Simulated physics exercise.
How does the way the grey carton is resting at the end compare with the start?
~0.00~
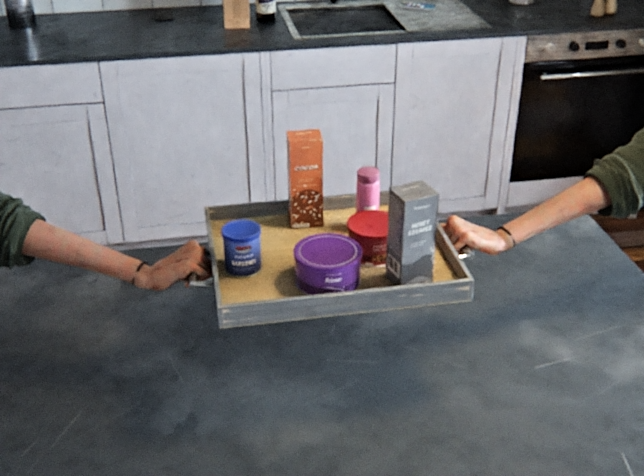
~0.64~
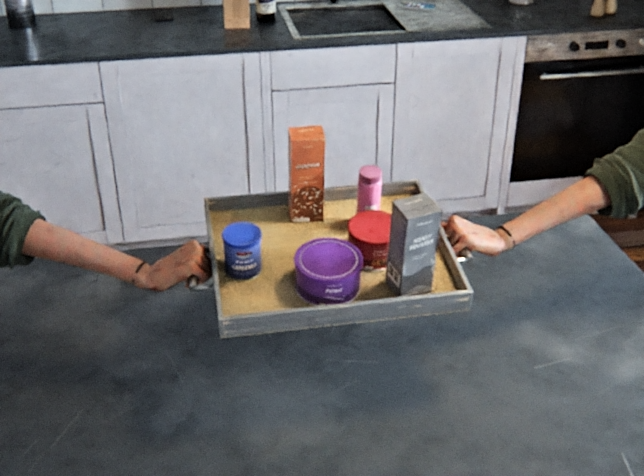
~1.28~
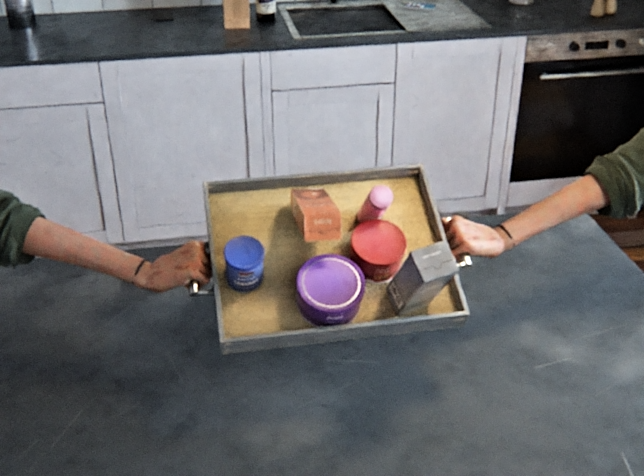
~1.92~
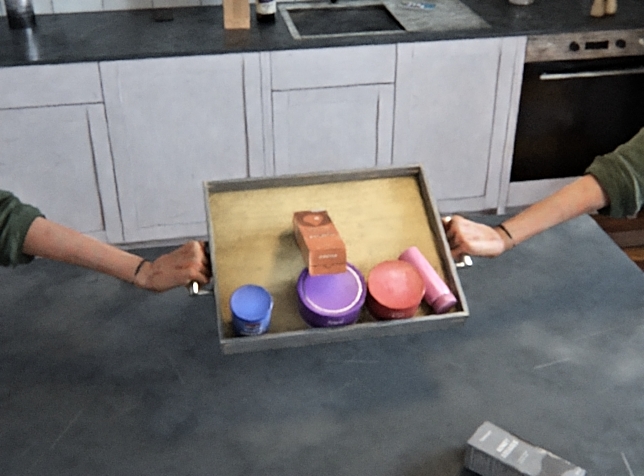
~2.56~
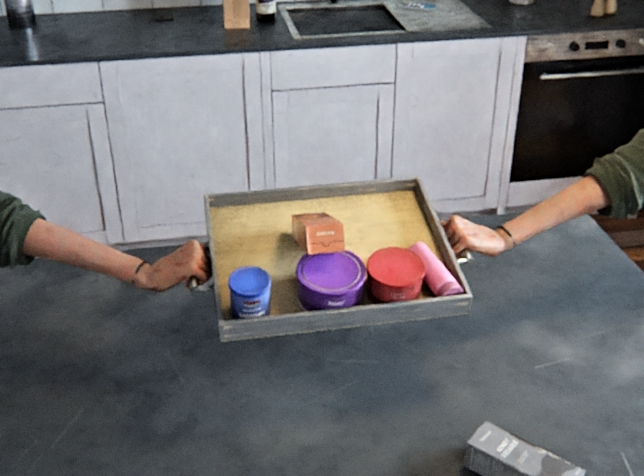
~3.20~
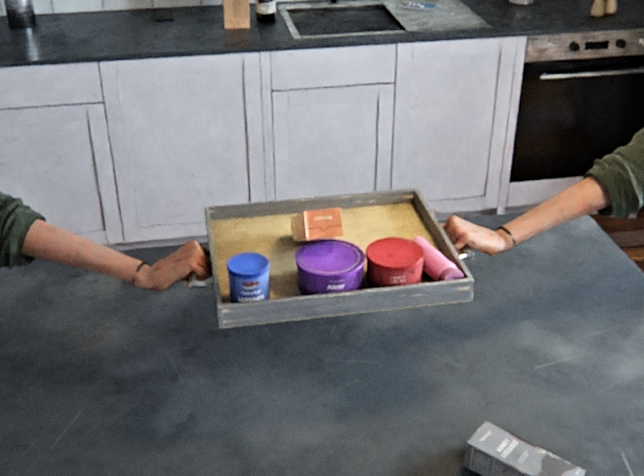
At the start the grey carton stands upright on the tray. At the end it lies on its side on the dark surface below.
